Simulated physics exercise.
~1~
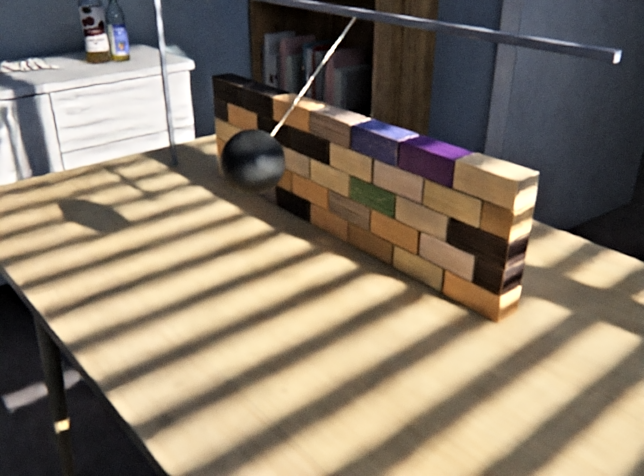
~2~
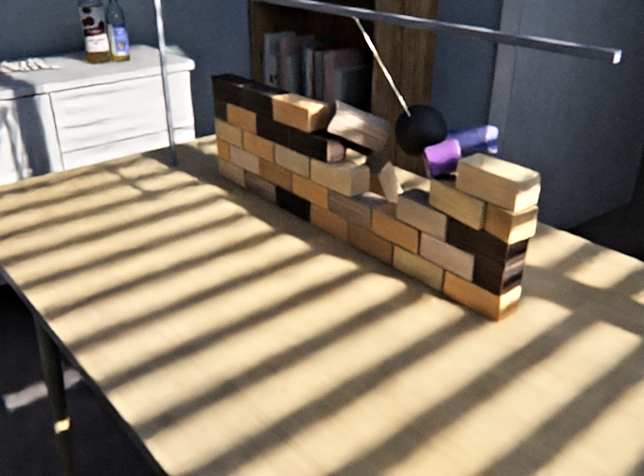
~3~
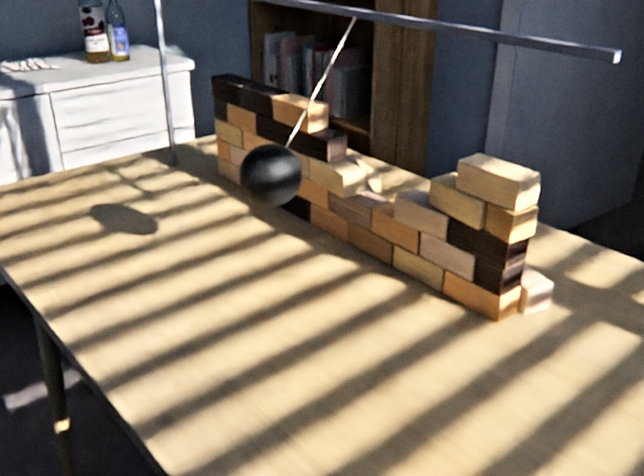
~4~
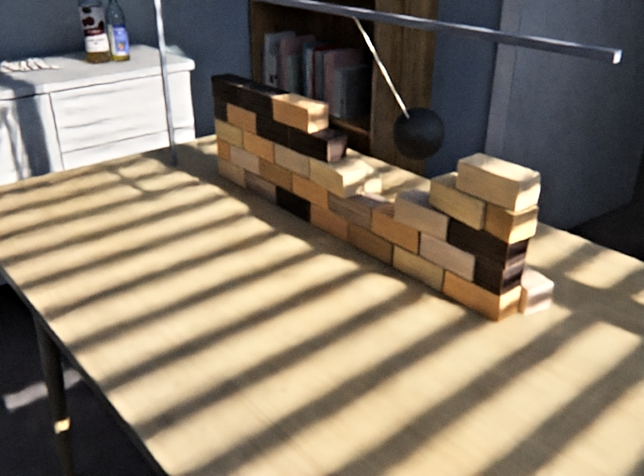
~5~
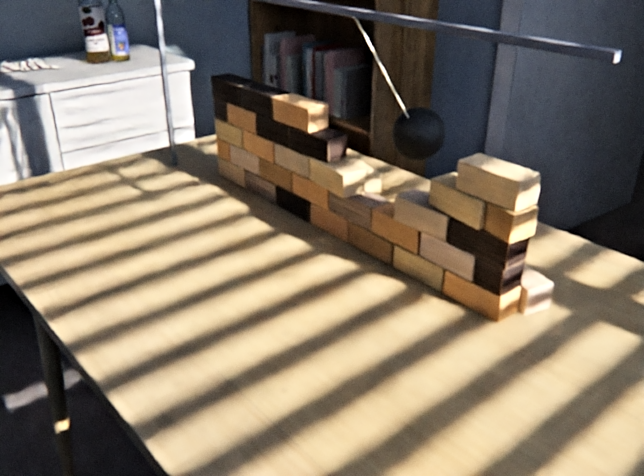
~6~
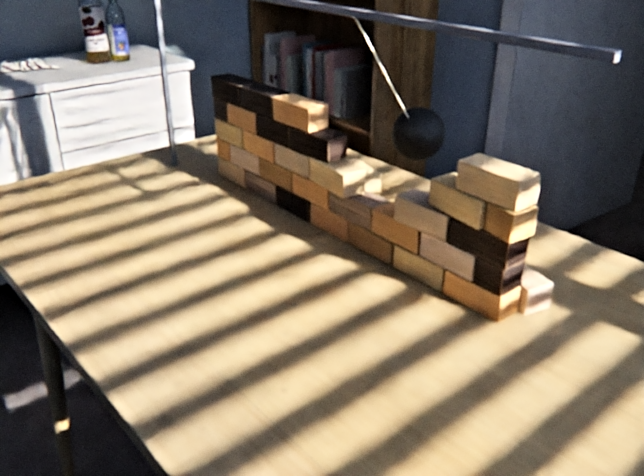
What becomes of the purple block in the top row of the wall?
It is knocked out of the top row and drops, ending out of sight while much of the wall still stands.
We see a dark ball on a line swing through the upper part of a wooden block wall on a table, knocking out several blocks, including the purple and blue ones. It swings back and then out again, ending beyond a gap in the still-standing wall.
